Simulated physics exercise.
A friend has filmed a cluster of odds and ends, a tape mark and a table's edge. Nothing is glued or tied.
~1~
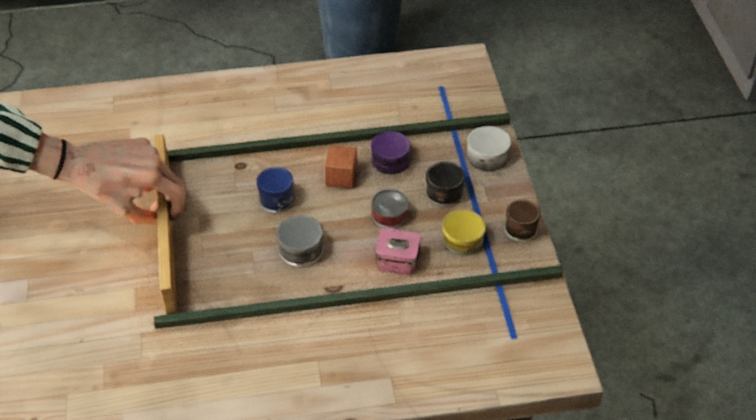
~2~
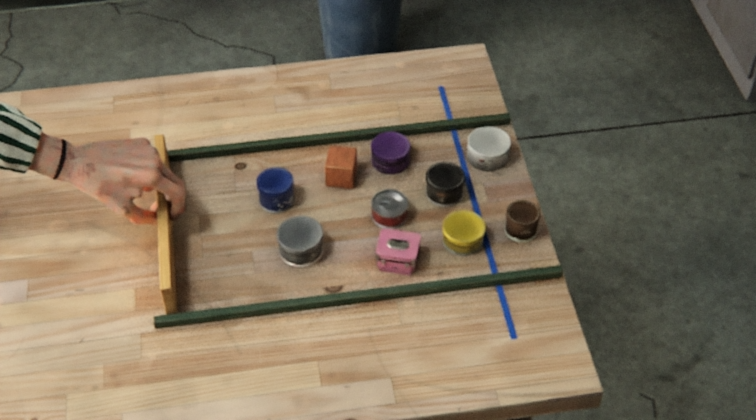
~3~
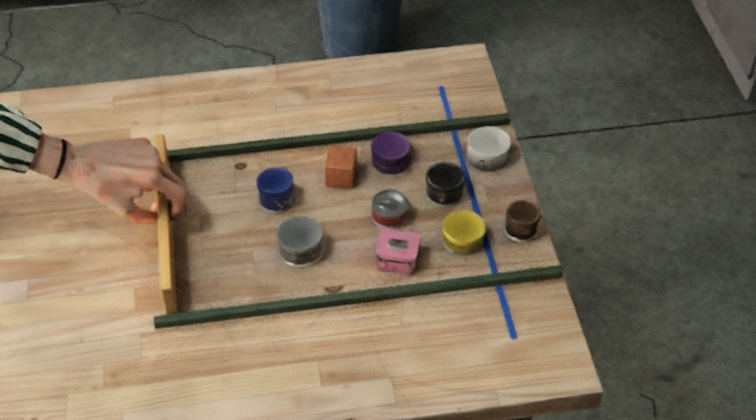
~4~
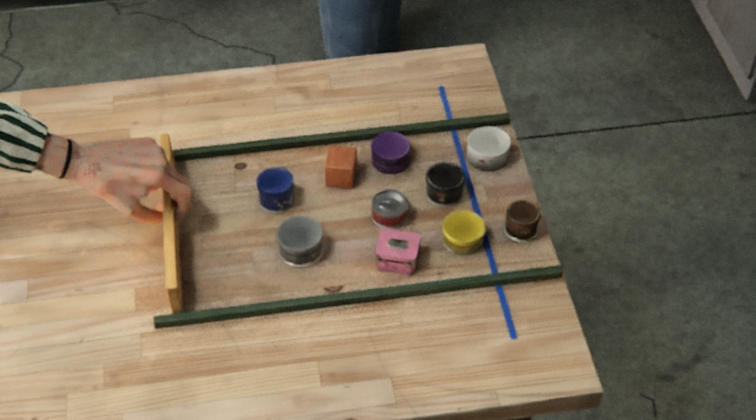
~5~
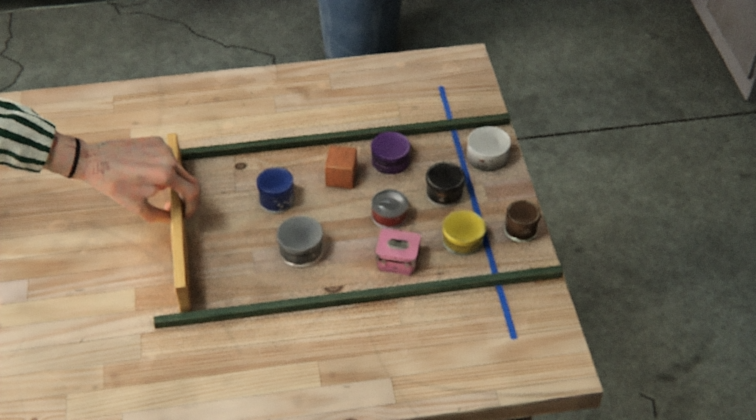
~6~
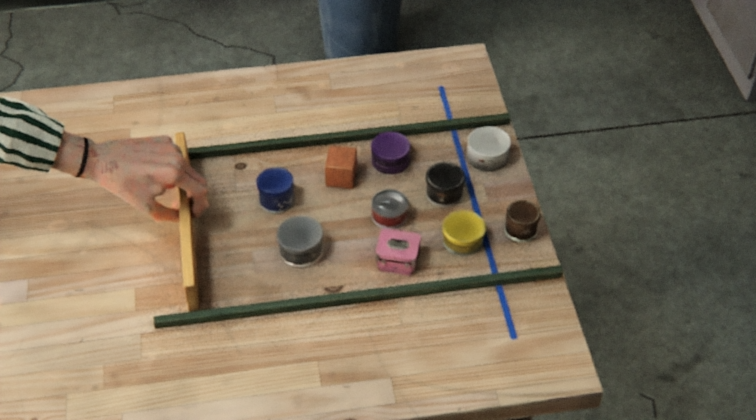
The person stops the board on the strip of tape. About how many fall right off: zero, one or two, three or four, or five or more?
In the end the number that fall off is one or two.
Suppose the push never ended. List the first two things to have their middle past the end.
In order: The brown pot, the white tub.
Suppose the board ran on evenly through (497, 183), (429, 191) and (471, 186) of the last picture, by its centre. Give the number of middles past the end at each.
It would be 5, 0 and 2.
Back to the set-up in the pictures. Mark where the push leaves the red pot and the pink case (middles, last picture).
First (508, 193), then (509, 254).
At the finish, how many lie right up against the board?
4 of them.
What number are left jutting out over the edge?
The number is 3.
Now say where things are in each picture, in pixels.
The first frame shows brown pot (522, 221); white tub (489, 149); yellow tin (463, 233); board (165, 221); tape (474, 200).
The second frame shows white tub (488, 149); grey tin (301, 242).
The third frame shows yellow tin (463, 233); purple tub (391, 153).
The fourth frame shows brown pot (522, 221); board (171, 221).
The fifth frame shows white tub (488, 149); orange block (341, 167).
The sixth frame shows brown pot (522, 221); white tub (488, 149); yellow tin (463, 233); board (186, 219); tape (474, 200).
Soon after, none off yet; brown pot at rest near (522, 221); white tub at rest near (488, 149); yellow tin at rest near (463, 233).
In the end, the number that fall off is one or two; gone, white tub and brown pot.
